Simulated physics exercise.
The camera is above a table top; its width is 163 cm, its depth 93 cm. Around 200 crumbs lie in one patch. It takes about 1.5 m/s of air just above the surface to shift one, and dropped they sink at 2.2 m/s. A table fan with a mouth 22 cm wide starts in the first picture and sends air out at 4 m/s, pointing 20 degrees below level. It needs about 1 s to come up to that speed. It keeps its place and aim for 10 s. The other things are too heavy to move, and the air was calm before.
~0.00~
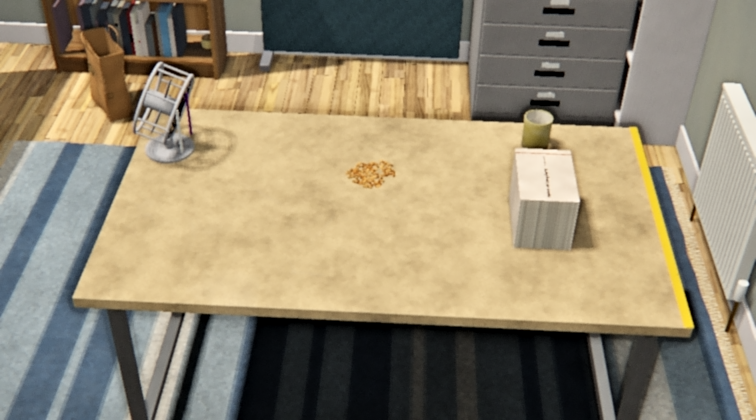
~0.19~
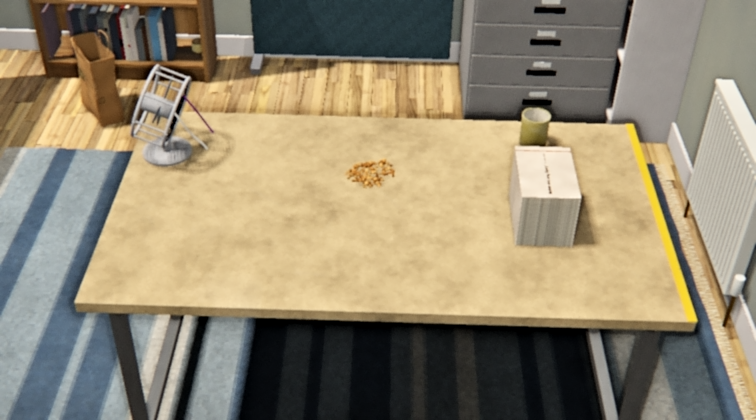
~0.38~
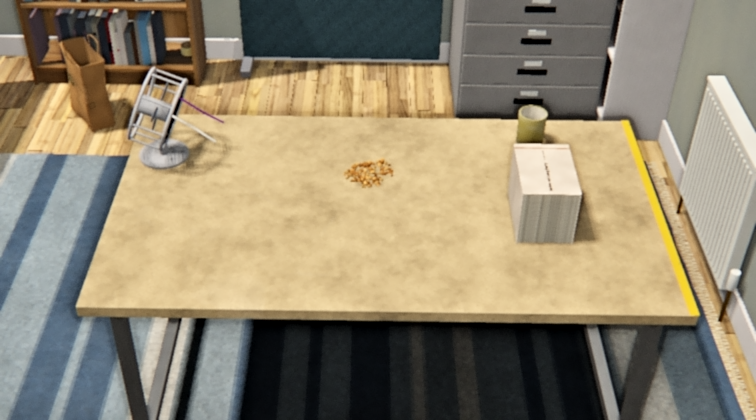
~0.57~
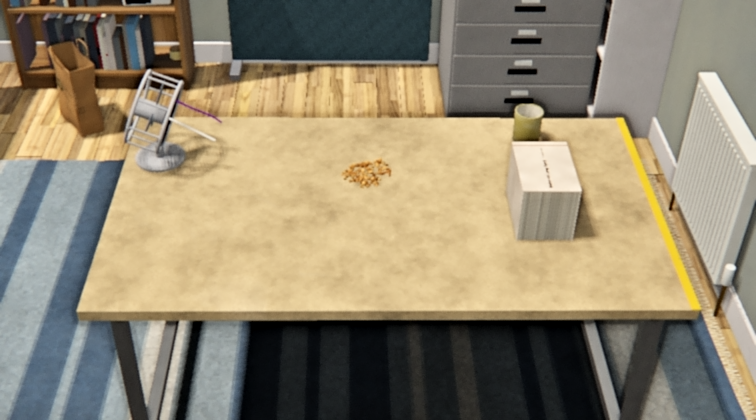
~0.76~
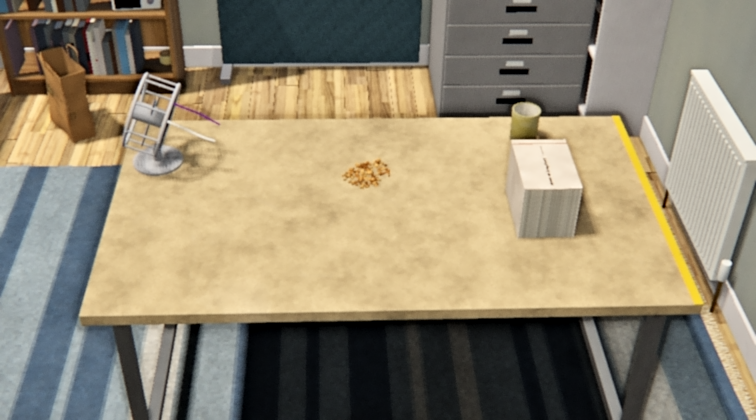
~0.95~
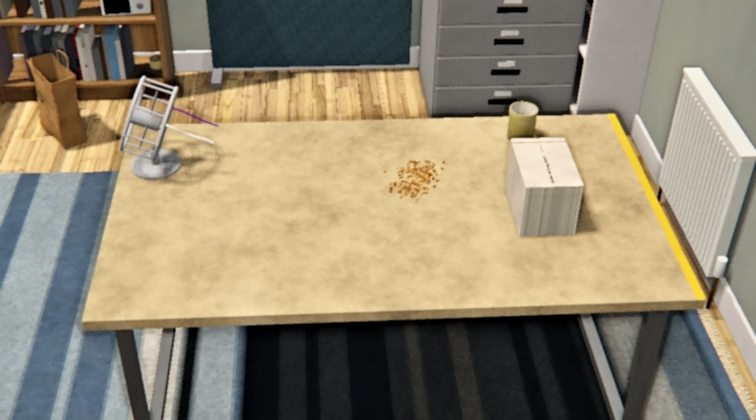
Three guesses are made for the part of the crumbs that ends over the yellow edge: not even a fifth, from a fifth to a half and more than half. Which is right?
The share over the yellow edge is over half.
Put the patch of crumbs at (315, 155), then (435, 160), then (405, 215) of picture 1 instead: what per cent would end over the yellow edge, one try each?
In that order: 60 %, 90 %, 0 %.
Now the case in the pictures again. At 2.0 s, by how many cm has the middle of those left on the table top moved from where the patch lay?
About 45 cm.
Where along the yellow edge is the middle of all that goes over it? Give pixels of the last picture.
Around (646, 179).
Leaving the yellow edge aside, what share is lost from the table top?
About 30 %.
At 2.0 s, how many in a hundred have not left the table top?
About 15 %.
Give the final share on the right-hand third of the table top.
Some 2 per cent.
After 2.0 s, 18 % are on the move or not yet settled, 70 % are over the yellow edge; the middle of those still in play is near (507, 202).
After 3.2 s, 8 % are on the move or not yet settled, 71 % are over the yellow edge.
After 5.5 s, 4 % are on the move or not yet settled, 72 % are over the yellow edge.
After 10.0 s, at the end, 73 % are over the yellow edge.
